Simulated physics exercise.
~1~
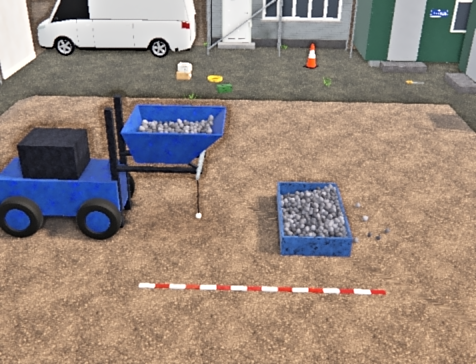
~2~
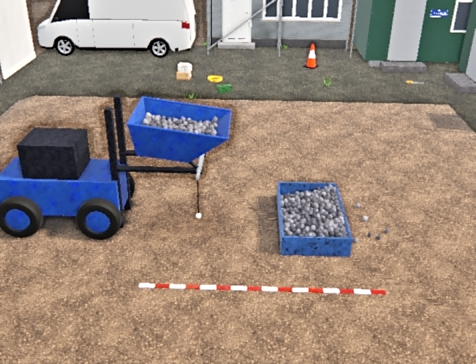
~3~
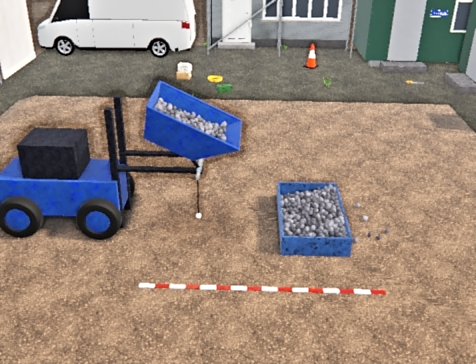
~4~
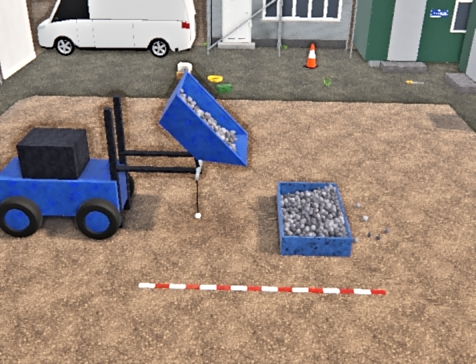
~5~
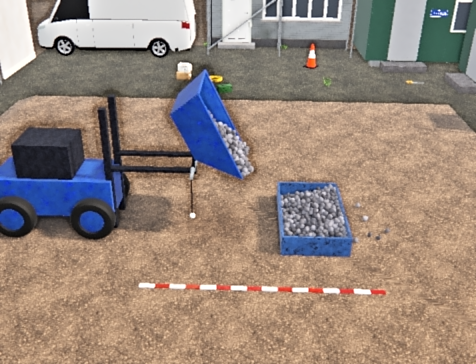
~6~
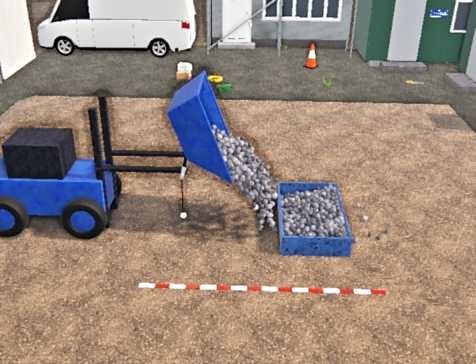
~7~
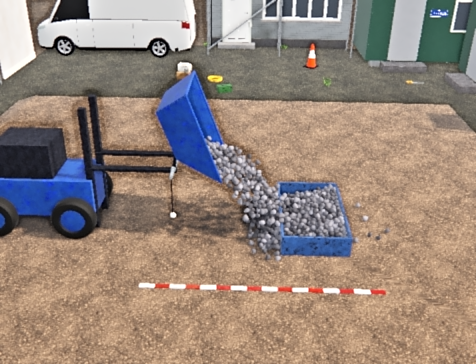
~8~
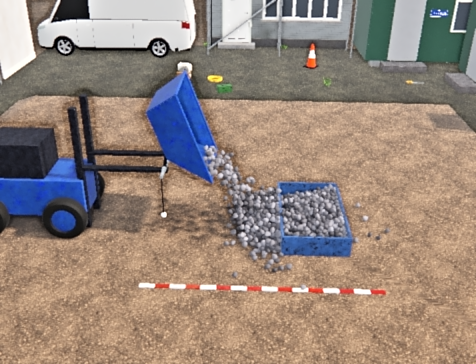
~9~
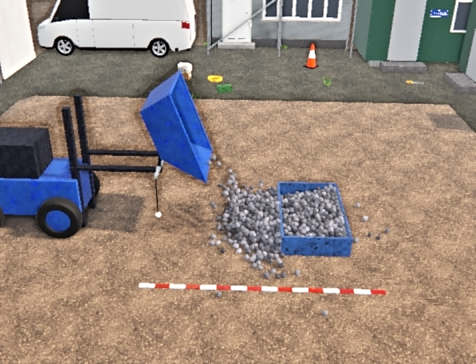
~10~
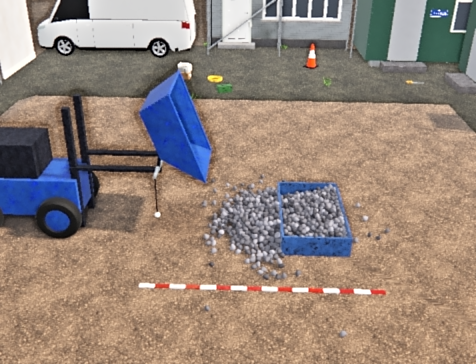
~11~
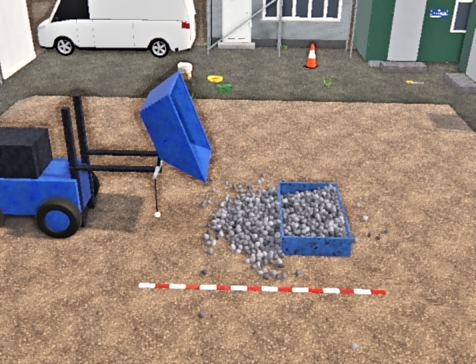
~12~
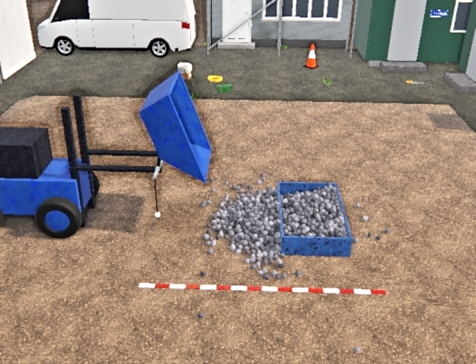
Blue forklift tipping a skip of grey stones while backing left, spilling most onto the sand beside an already filled blue bin.
